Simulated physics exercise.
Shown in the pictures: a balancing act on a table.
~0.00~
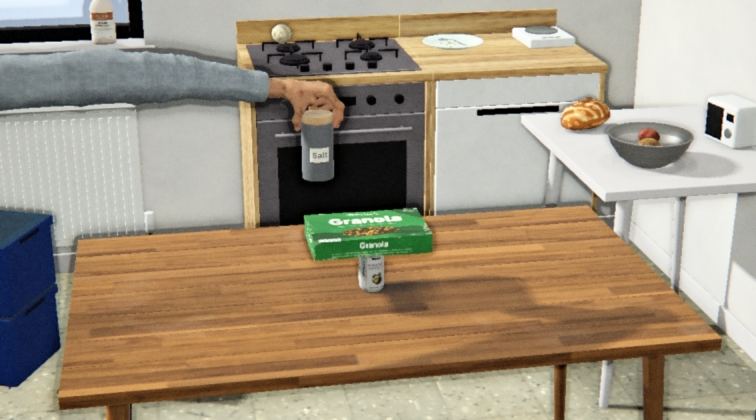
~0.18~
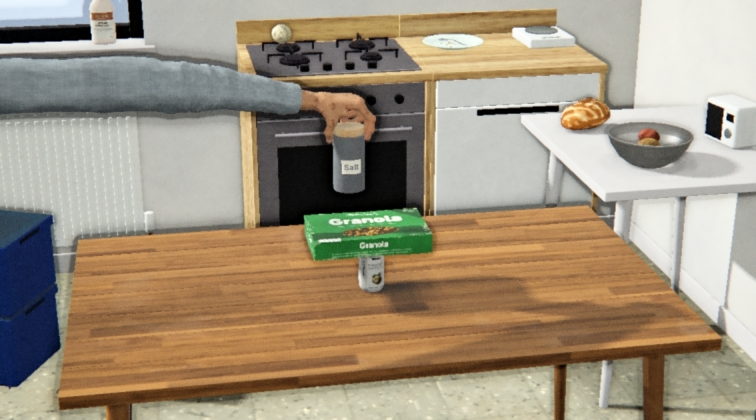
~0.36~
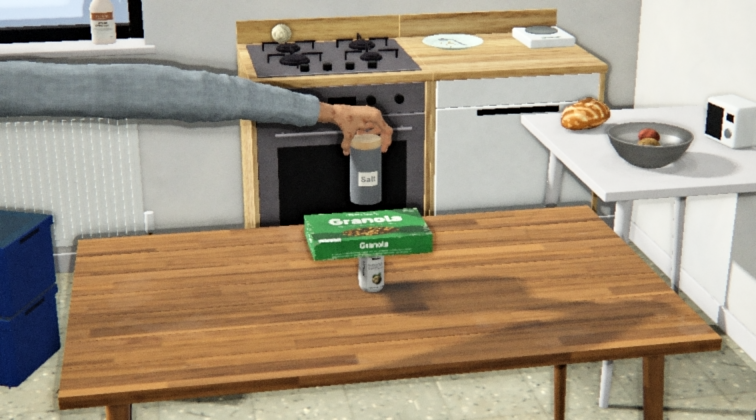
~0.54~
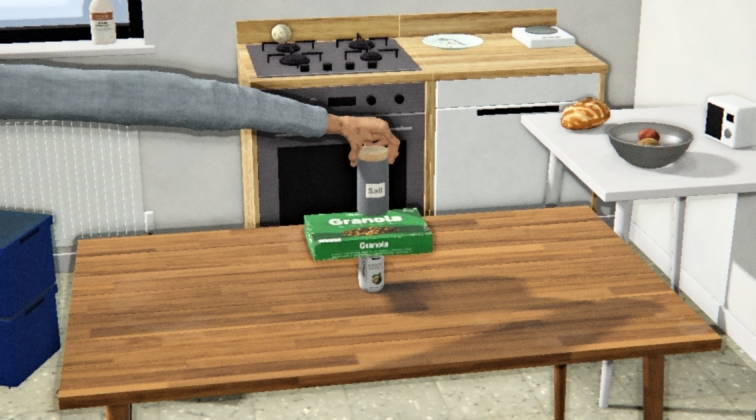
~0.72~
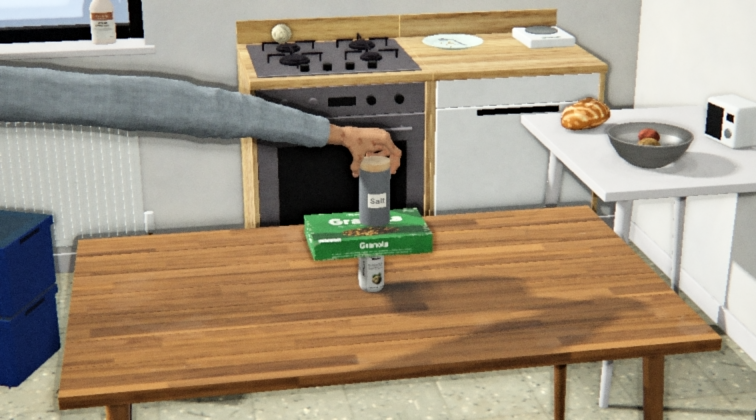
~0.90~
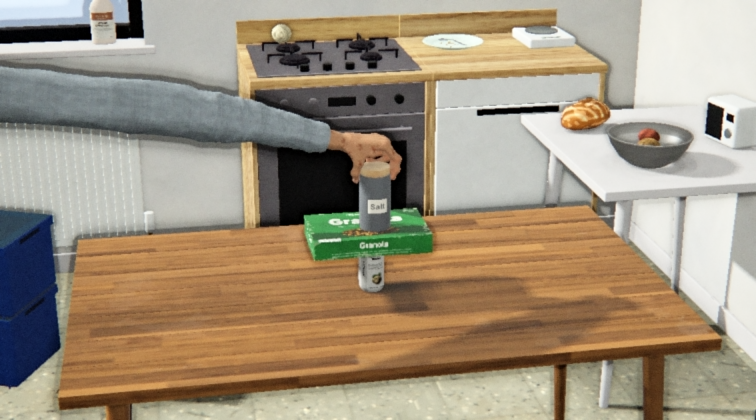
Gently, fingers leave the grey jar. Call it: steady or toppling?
Steady.
By 1.20 s, all is still.
By 1.60 s, grey jar resting near (375, 197).
When it is over (2.0 s), all 3 as before. End places, in pixels of the last picture, grey jar near (375, 197). The stack keeps its balance.
